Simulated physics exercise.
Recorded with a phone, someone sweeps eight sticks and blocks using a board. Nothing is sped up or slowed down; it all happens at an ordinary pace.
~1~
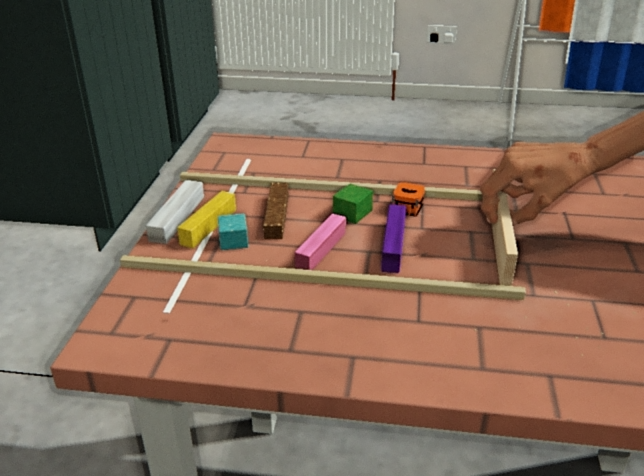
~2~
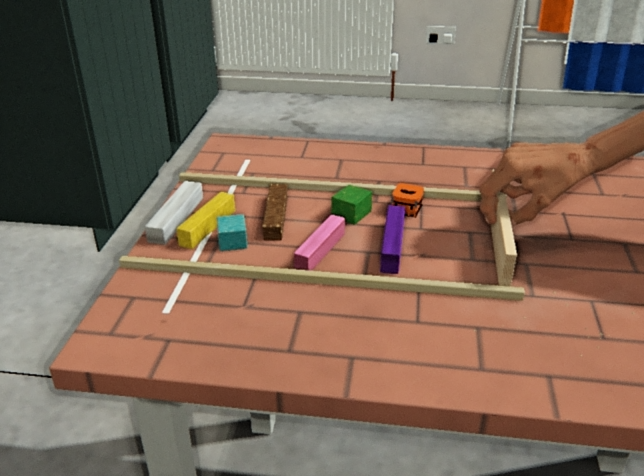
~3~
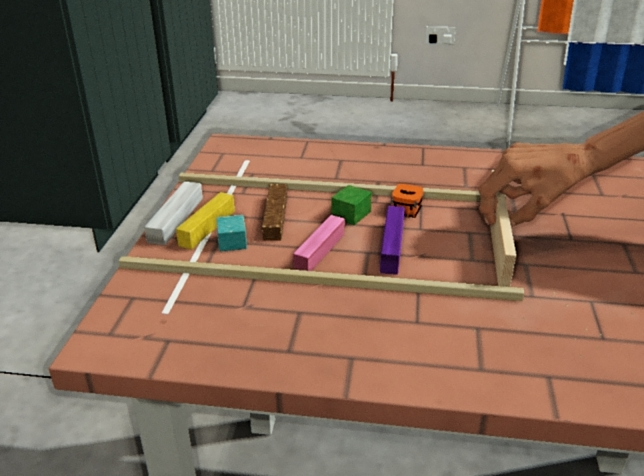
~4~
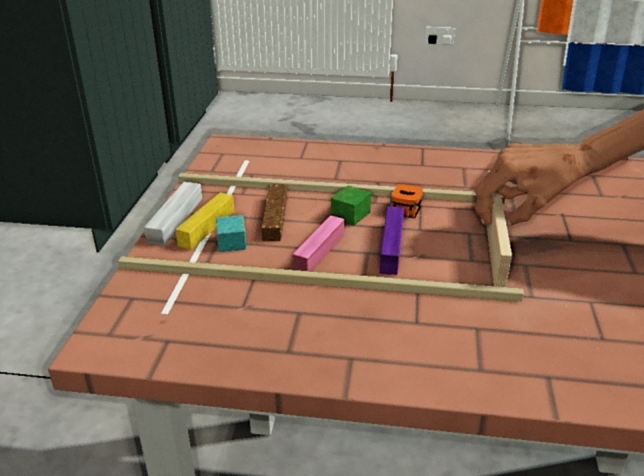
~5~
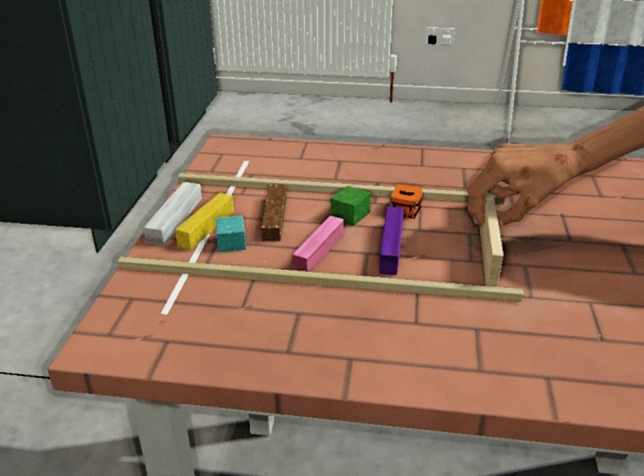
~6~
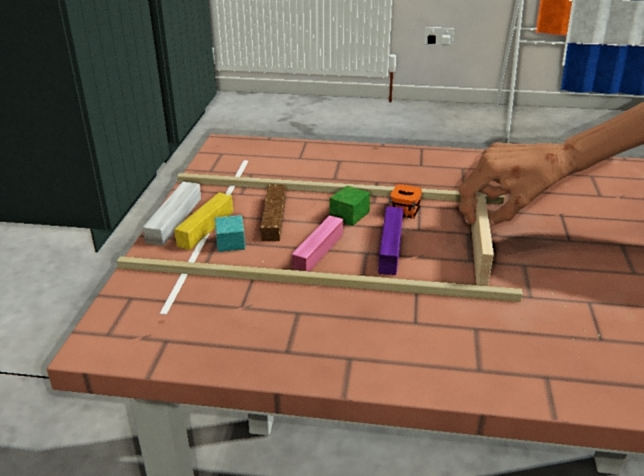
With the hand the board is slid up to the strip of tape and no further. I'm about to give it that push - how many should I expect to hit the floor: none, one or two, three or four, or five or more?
Expect one or two.
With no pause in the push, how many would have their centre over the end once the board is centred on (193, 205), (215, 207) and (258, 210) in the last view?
In order: 4, 2, 0.
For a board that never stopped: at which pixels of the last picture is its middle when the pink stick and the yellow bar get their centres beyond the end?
Roughly (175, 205); for the second one, roughly (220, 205).
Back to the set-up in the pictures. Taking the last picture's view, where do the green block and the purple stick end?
Answer: First (185, 199), after that (198, 225).
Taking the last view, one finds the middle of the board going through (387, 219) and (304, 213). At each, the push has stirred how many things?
One spot: 3. Other spot: 5.
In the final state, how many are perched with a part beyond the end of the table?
The tally is 1.
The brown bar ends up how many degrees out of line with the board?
About 25 degrees.
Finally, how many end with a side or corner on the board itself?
The count in contact is 2.
Soon after, none off yet; white stick at rest near (174, 212); yellow bar at rest near (205, 220); turquoise block at rest near (230, 233).
Then, none off yet; white stick at rest near (174, 212); yellow bar moving near (201, 220); turquoise block moving near (224, 234).
At rest, the number that fall off is one or two; fallen, yellow bar and white stick.
